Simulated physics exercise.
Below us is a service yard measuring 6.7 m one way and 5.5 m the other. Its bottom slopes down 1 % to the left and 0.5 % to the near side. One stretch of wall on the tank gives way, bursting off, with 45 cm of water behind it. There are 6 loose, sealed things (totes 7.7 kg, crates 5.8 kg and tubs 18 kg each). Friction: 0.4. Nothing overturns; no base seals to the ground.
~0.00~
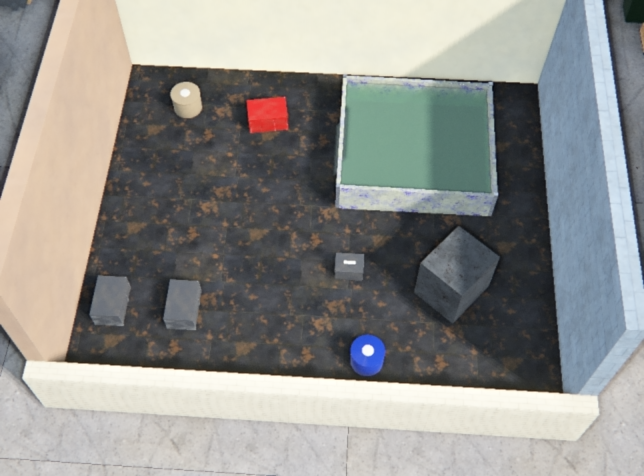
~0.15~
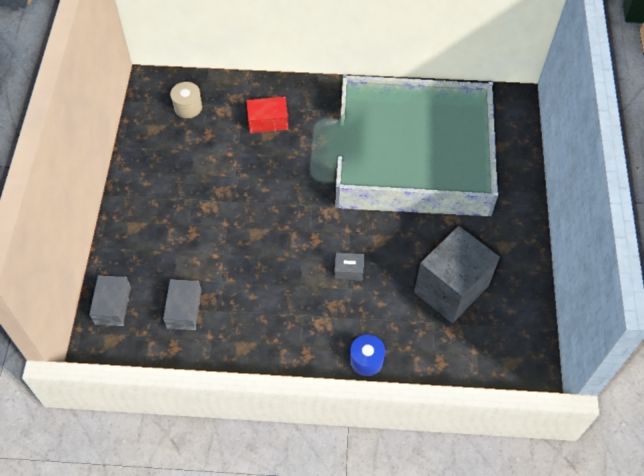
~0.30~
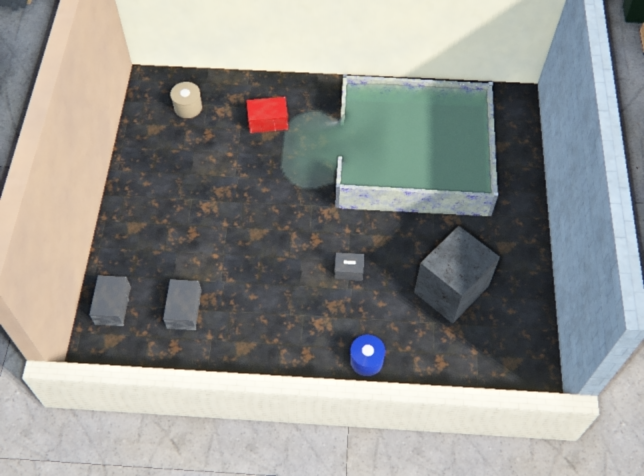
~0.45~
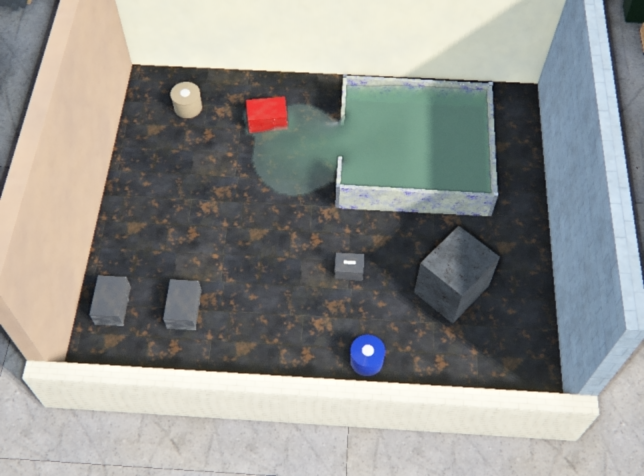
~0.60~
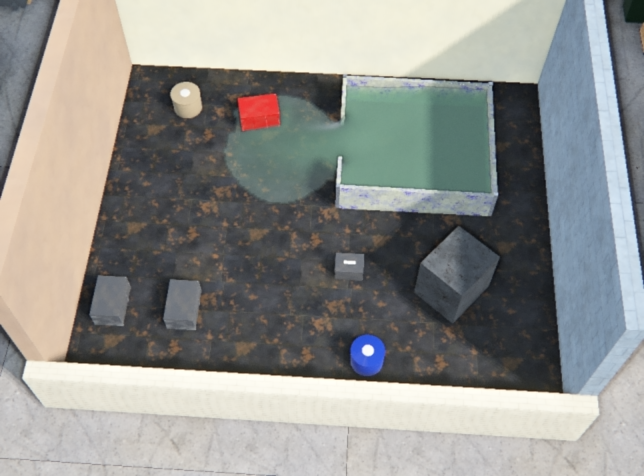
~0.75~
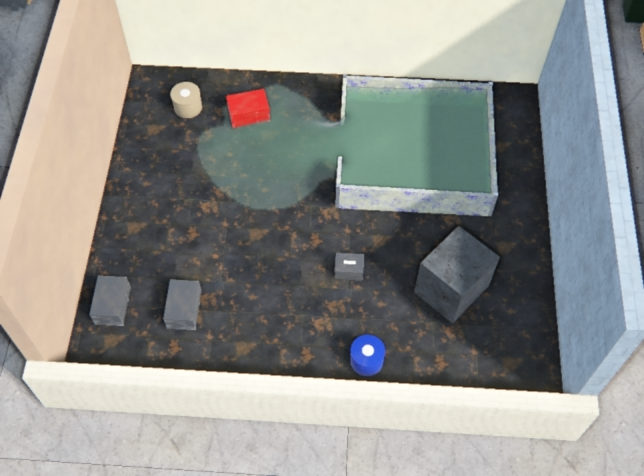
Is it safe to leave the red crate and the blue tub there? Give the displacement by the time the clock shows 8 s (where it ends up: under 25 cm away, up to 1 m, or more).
My prediction: Red crate: Is displaced far. Blue tub: Scarcely budges.
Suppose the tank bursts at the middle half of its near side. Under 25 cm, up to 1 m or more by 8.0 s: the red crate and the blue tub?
Outcome - red crate: No real movement, blue tub: Long-distance displacement.
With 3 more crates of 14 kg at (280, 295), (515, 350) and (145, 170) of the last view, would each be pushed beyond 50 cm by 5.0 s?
Order as asked - not as far, not as far, farther.
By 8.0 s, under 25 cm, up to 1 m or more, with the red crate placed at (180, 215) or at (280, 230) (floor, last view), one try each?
Run one, it gets swept far; run two, it remains planted.
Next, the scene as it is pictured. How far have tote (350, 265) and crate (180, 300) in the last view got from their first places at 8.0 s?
Lab note - net shifts in order: 0 cm; 200 cm.
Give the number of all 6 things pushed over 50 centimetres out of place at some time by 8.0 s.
I make it 4.
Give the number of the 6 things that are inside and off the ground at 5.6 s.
I'd say 4 of them.
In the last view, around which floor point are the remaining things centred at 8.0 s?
Mean position approx. (281, 268).
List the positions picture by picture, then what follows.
The red crate at (267, 108) rests on the ground; the blue tub at (368, 351) rests on the ground; 4.5 m2 under water; 0 of 6 have shifted, in the first frame.
The red crate at (267, 108) rests on the ground; the blue tub at (368, 351), on the bottom; water covers 4.9 m2; 0 of 6 have shifted, in the second frame.
The red crate at (267, 108) rests on the ground; the blue tub at (368, 351), on the bottom; 5.5 m2 under water; 0 of 6 have shifted, in the third frame.
The red crate at (267, 108), on the bottom; the blue tub at (368, 351) rests on the ground; water covers 6.1 m2; 0 of 6 have shifted, in the fourth frame.
The red crate at (259, 106) rests on the ground, 14 cm from its start; the blue tub at (368, 351), on the bottom; water covers 6.9 m2; 1 of 6 have shifted, in the fifth frame.
The red crate at (248, 102), on the bottom, 33 cm from its start; the blue tub at (368, 351), on the bottom; 7.8 m2 under water; 1 of 6 have shifted, in the sixth frame.
After 1.6 s the red crate is near (200, 64), 1.4 m from its start, afloat; the blue tub is near (368, 351), 0.0 m from its start, aground; 1 afloat.
After 3.6 s the red crate is near (157, 80), 1.8 m from its start, afloat; the blue tub is near (368, 351), 0.0 m from its start, aground; 3 afloat.
After 5.6 s the red crate is near (158, 110), 1.7 m from its start, afloat; the blue tub is near (368, 351), 0.0 m from its start, aground; 4 afloat.
After 8.0 s the red crate is near (130, 136), 2.1 m from its start, afloat; the blue tub is near (368, 351), 0.0 m from its start, aground; 2 afloat.
